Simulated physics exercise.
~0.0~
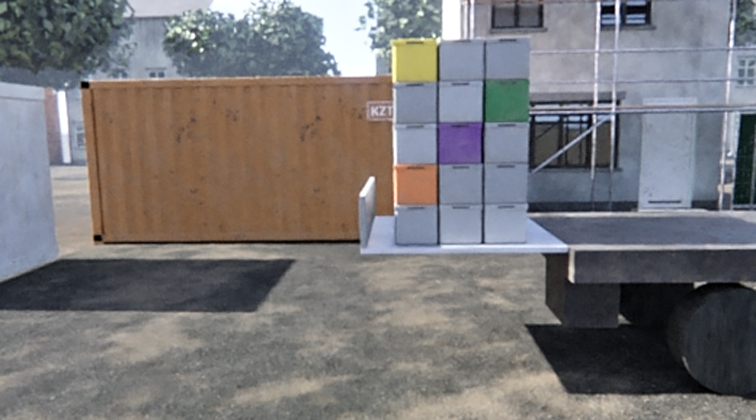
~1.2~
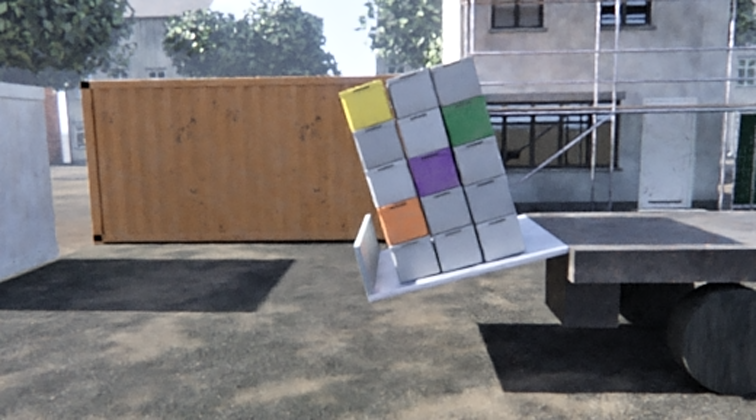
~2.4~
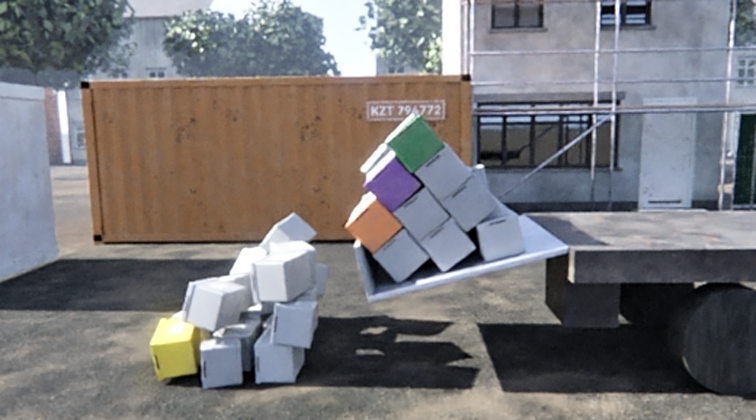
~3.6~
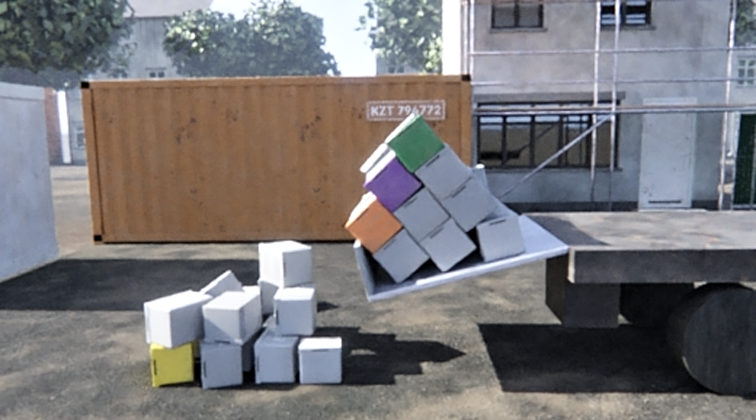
A stack of lidded totes leaning as its platform tilts, many spilling left onto the ground, the orange one staying aboard.
